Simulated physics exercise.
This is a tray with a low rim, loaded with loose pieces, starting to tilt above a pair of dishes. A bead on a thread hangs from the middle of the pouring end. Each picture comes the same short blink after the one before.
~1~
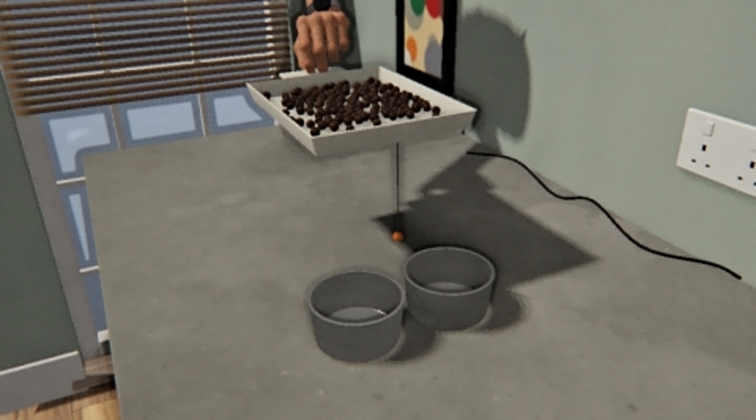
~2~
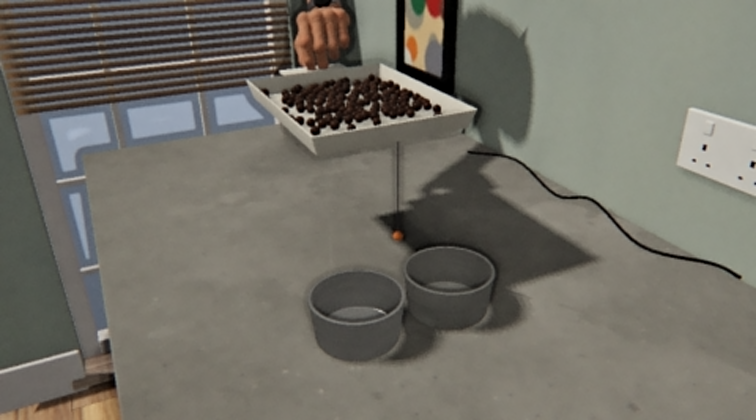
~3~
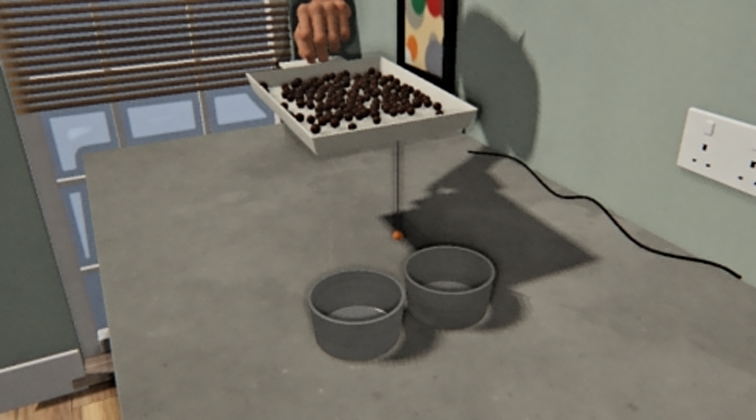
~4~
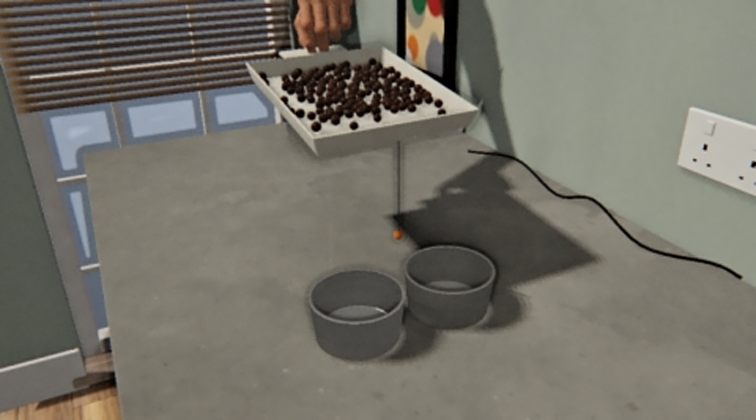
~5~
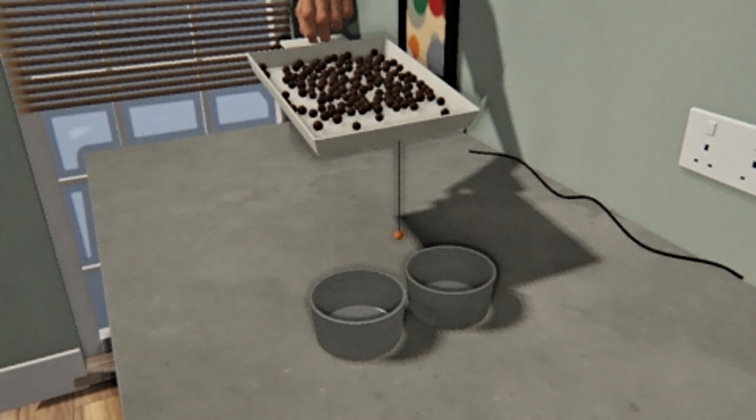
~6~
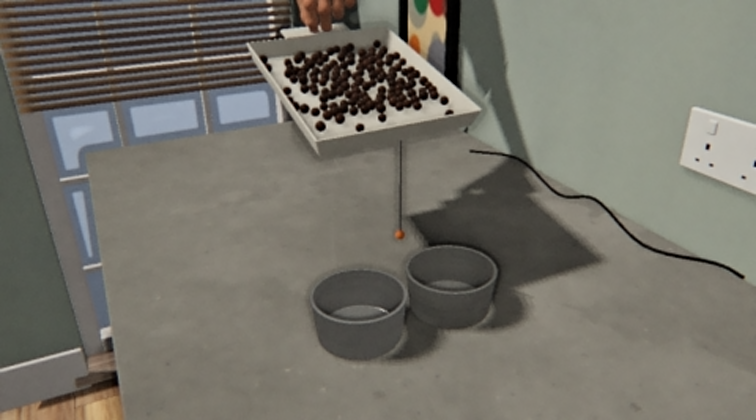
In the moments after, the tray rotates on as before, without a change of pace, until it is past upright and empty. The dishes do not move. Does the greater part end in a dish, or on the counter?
In the dishes lies the larger part of it.
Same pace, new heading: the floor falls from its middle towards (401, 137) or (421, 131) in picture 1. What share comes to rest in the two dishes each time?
In turn 70 and 30 in a hundred.
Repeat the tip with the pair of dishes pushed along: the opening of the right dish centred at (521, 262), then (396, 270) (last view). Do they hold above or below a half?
One: Under half. Two: The larger part.
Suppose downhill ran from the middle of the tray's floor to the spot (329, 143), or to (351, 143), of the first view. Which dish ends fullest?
The first try: Left. The second: The left-hand dish.
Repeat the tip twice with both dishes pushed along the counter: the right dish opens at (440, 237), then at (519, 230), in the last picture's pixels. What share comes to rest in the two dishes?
Near 0 % and 30 %.
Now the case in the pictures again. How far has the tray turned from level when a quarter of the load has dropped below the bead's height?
At about 80°.
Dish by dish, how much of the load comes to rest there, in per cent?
Left dish near 40 in a hundred; right dish near 40.
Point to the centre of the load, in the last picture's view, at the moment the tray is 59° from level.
Roughly at (391, 120).
Soon after the last picture, tray tipped steeply; nearly all on the tray; a stray few in the left dish; a stray few in the right dish; a stray few outside both; a stray few in the air.
A little later, tray tipped right over; a stray few on the tray; about a third in the left dish; about a third in the right dish; a small part outside both; a small part in the air.
Later still, tray tipped past a quarter turn; about half in the left dish; about a third in the right dish; a small part outside both.
By the end, tray tipped past a quarter turn; about half in the left dish; about a third in the right dish; a small part outside both.
